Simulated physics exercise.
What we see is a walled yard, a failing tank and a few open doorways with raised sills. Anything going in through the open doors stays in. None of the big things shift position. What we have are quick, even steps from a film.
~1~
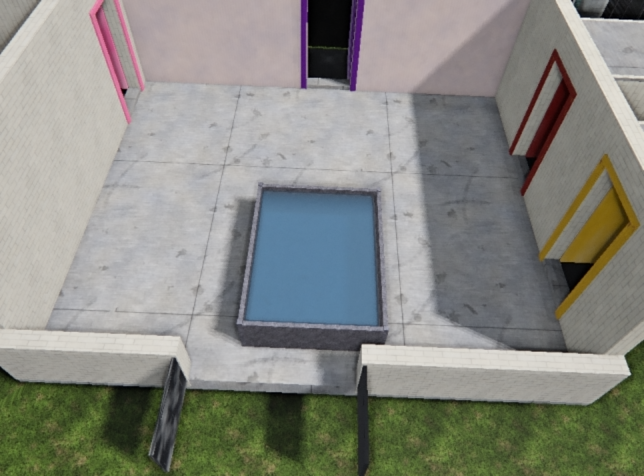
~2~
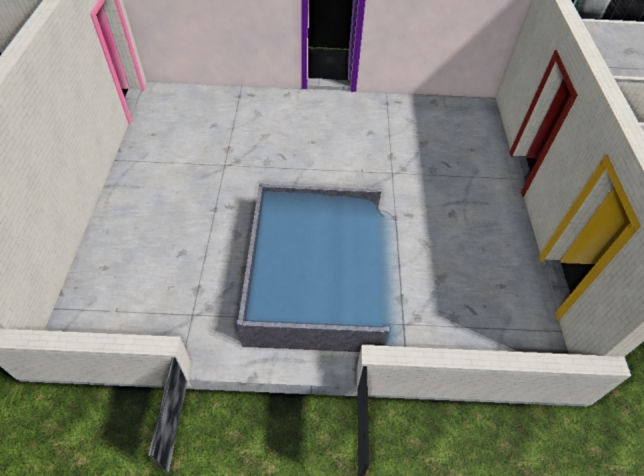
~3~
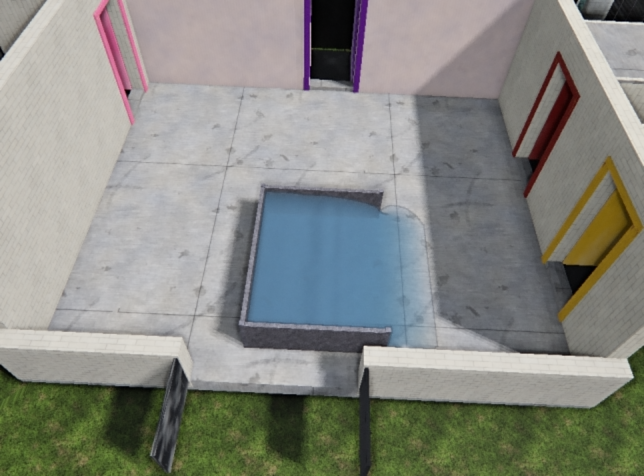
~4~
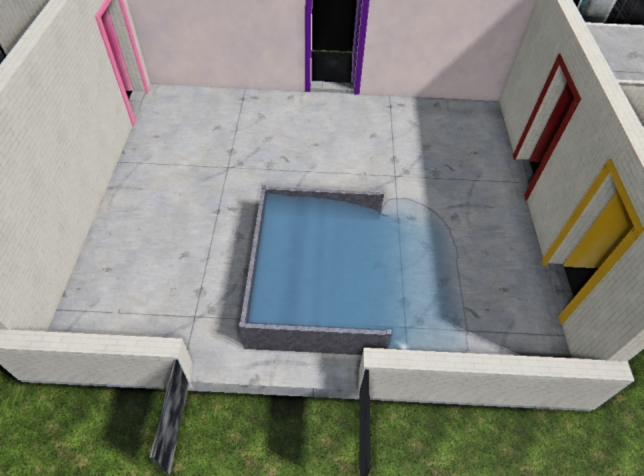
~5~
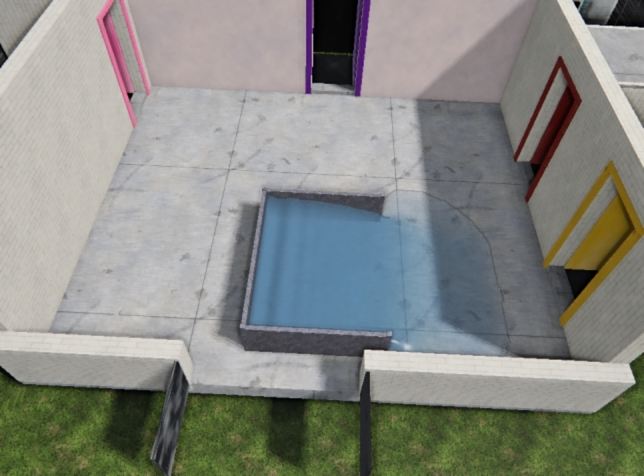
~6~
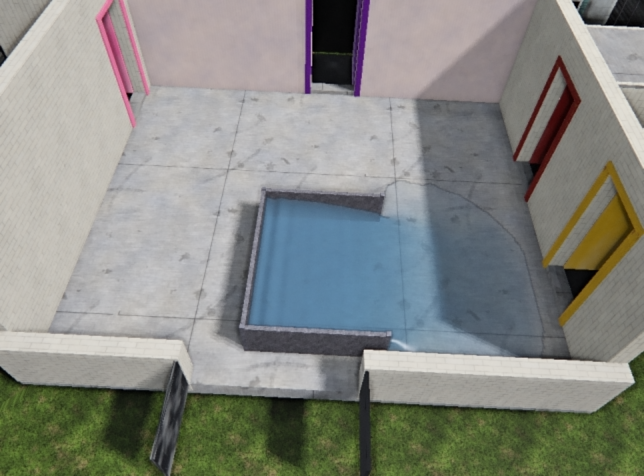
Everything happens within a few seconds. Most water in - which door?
Yellow door.
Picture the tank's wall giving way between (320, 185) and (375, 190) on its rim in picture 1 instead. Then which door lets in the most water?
That is the door marked purple.
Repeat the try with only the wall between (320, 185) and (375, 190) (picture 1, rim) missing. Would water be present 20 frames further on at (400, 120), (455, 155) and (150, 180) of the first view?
Going through them in turn, I'd call them sodden, sodden and spared.
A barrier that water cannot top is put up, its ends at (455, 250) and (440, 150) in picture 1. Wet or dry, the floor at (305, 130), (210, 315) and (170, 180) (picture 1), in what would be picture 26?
Note: Spot 1 inundated; spot 2 unwetted; spot 3 unwetted.
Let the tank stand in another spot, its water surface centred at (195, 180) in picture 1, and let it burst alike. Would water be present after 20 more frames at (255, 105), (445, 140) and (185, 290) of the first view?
Log, spots in order: Unwetted / taken by the flood / unwetted.
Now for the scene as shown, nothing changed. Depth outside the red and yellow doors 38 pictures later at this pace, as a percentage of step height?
In order: Roughly 170 % and 100 %.
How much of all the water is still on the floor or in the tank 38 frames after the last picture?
I make it 80 per cent.
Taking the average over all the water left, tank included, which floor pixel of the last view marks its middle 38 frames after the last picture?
At roughly (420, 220).
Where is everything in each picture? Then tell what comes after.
The first picture shows the open tank at (317, 253) is whole and still.
In the second picture, the front is at a hidden place, out from the gap at (377, 269).
In the third picture, water pours out at (378, 272) and has run to (405, 212).
In the fourth picture, water pours out at (379, 274) and has run to (423, 210).
In the fifth picture, the front is at a hidden place, out from the gap at (379, 277).
In the sixth picture, the front is at a hidden place, out from the gap at (379, 277).
A moment on, water covers 25 % of the floor; yellow door some in, pink door not reached, red door not reached, purple door not reached.
Next, water covers 25 % of the floor; yellow door a lot in, pink door not reached, red door a trickle in, purple door not reached.
Then, water covers 30 % of the floor; yellow door a lot in, pink door not reached, red door some in, purple door not reached.
Later, water covers 55 % of the floor; yellow door a lot in, pink door not reached, red door some in, purple door wet at the sill, nothing in.
In the end, water covers 80 % of the floor; yellow door a lot in, pink door wet at the sill, nothing in, red door a lot in, purple door wet at the sill, nothing in; the yellow door has let in the most.
